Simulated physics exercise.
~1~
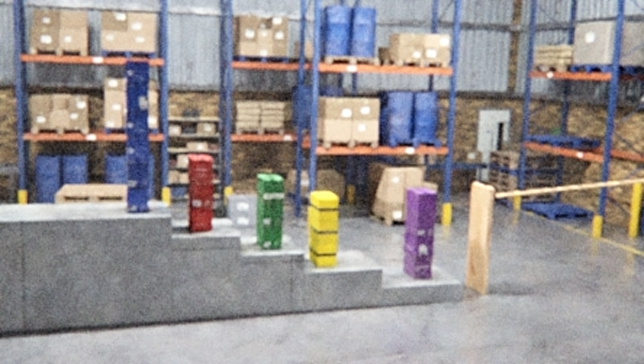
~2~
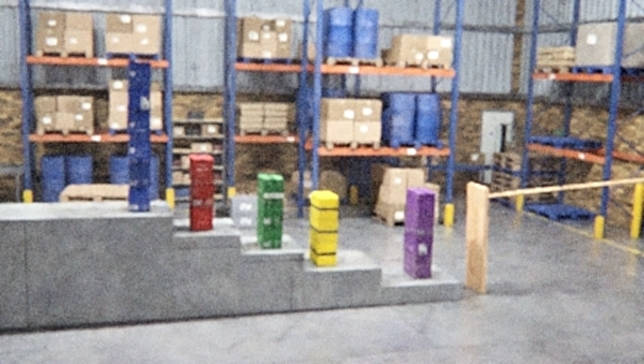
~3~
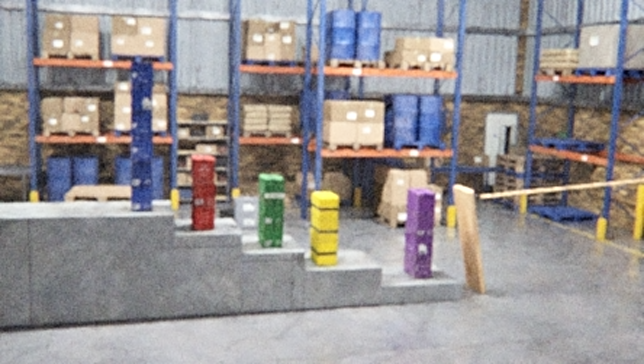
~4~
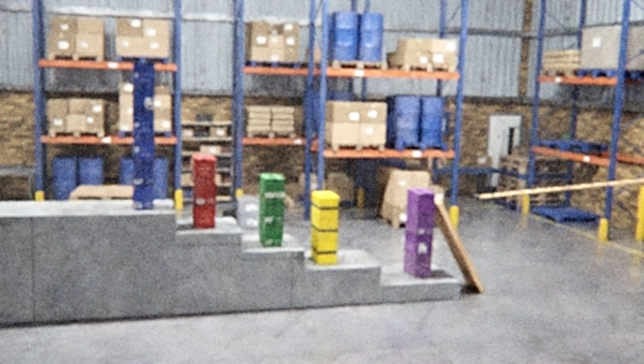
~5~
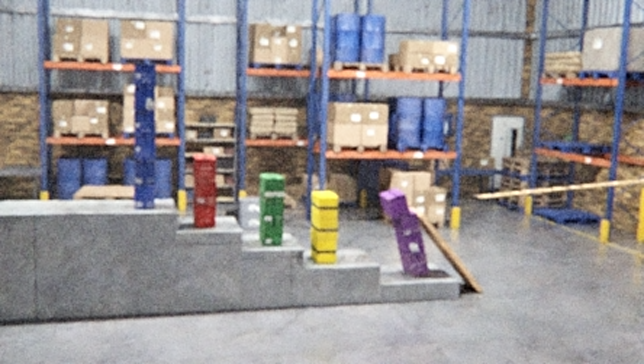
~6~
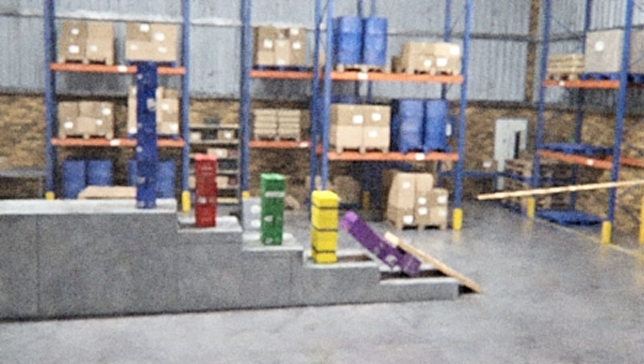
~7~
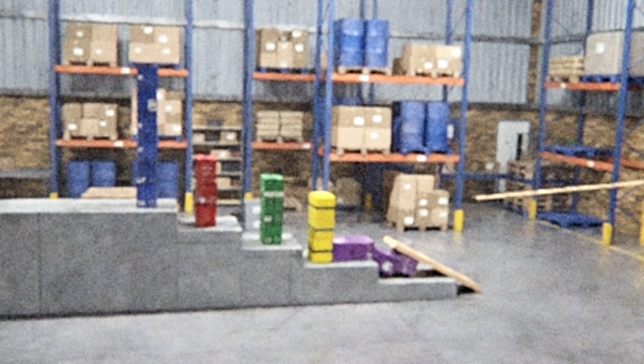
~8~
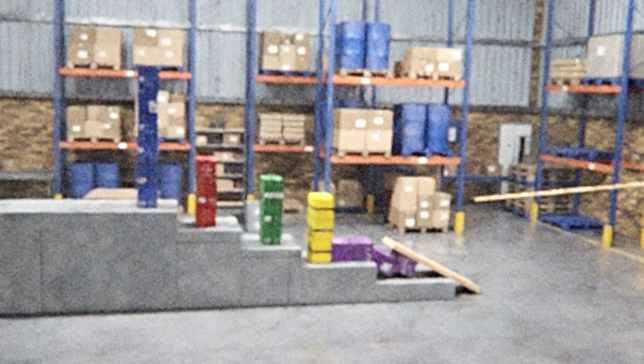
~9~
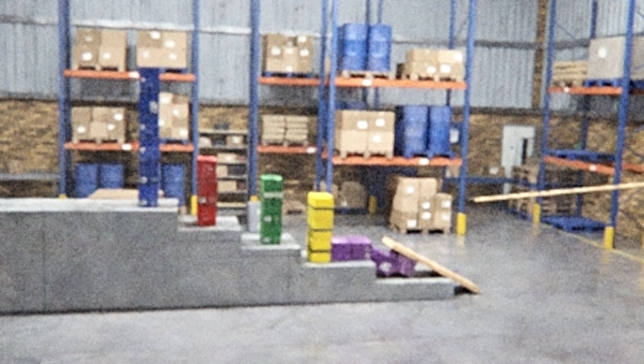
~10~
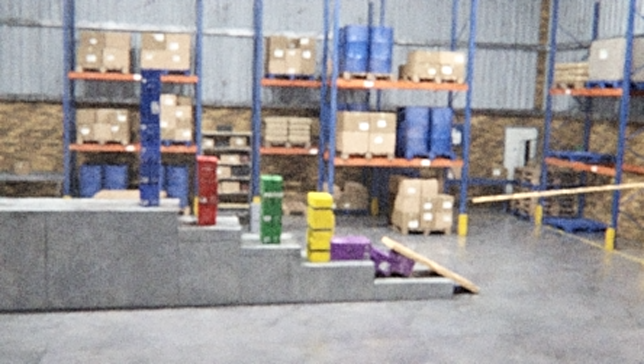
In a warehouse, coloured piles of cartons stand on grey steps as a wooden board beside the lowest pile tips left against it, toppling the purple pile onto its side against the next step, while the yellow, green, red and blue piles remain standing.
